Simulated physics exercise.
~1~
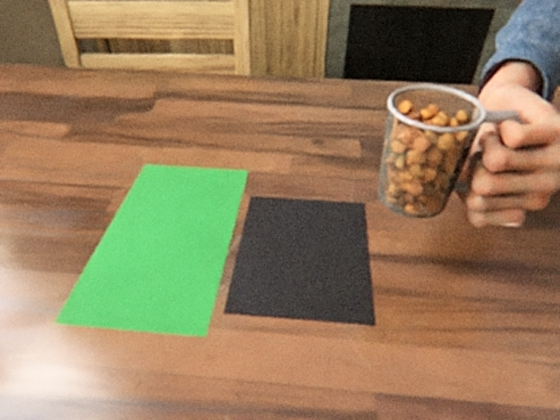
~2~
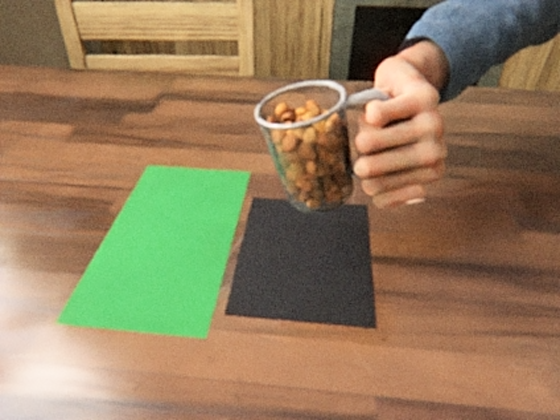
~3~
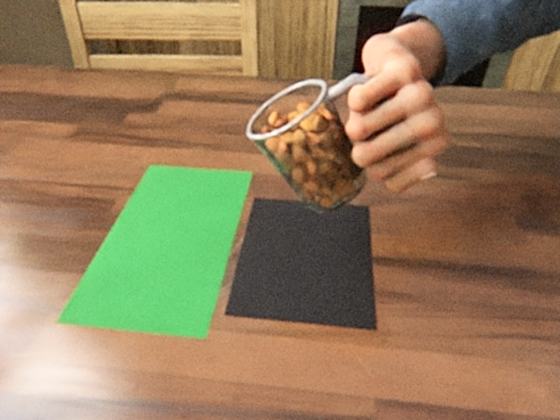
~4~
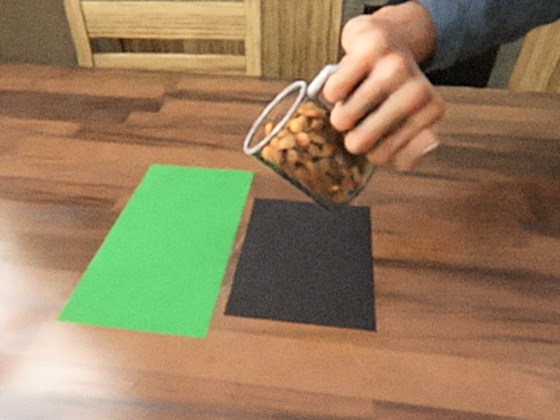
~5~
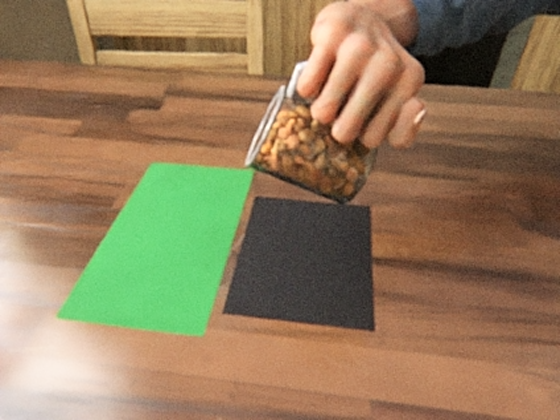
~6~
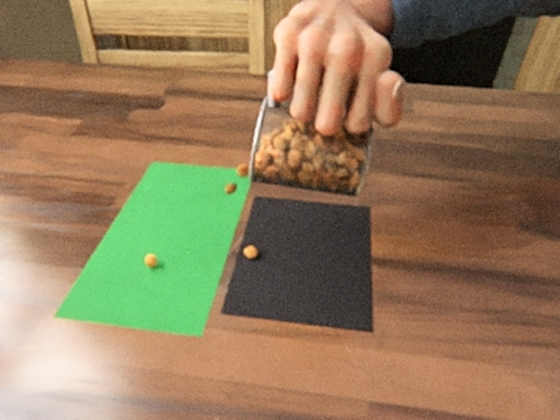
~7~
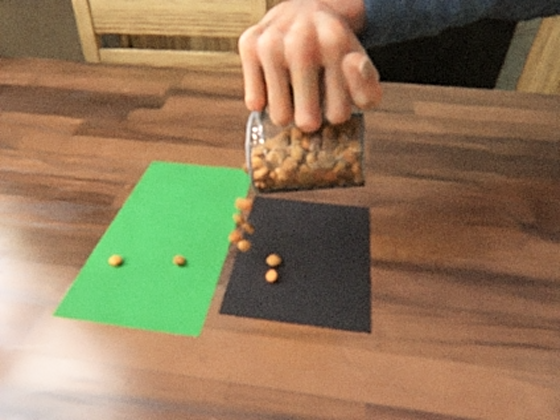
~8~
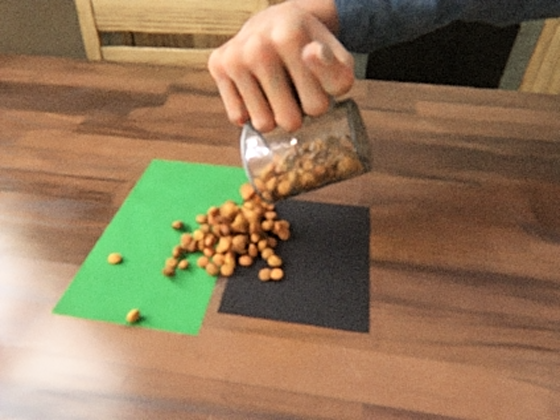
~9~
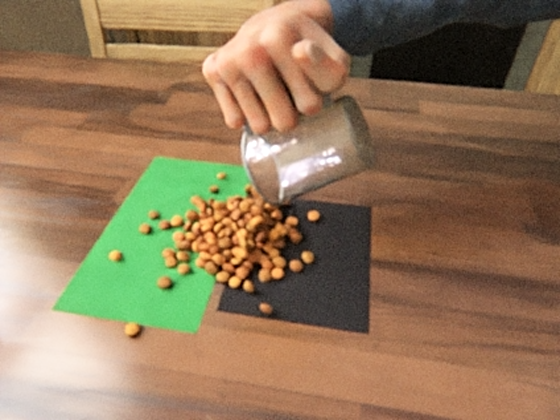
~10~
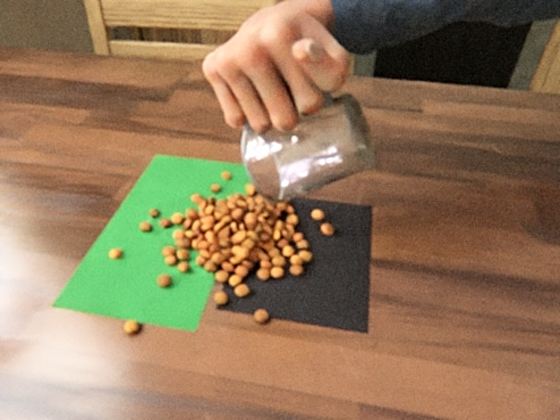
A hand brought a clear cup of cat kibble leftward over a wooden table and tipped it until it emptied, spilling the brown bits into a pile across the green and black mats, with a stray piece landing just off the green one.
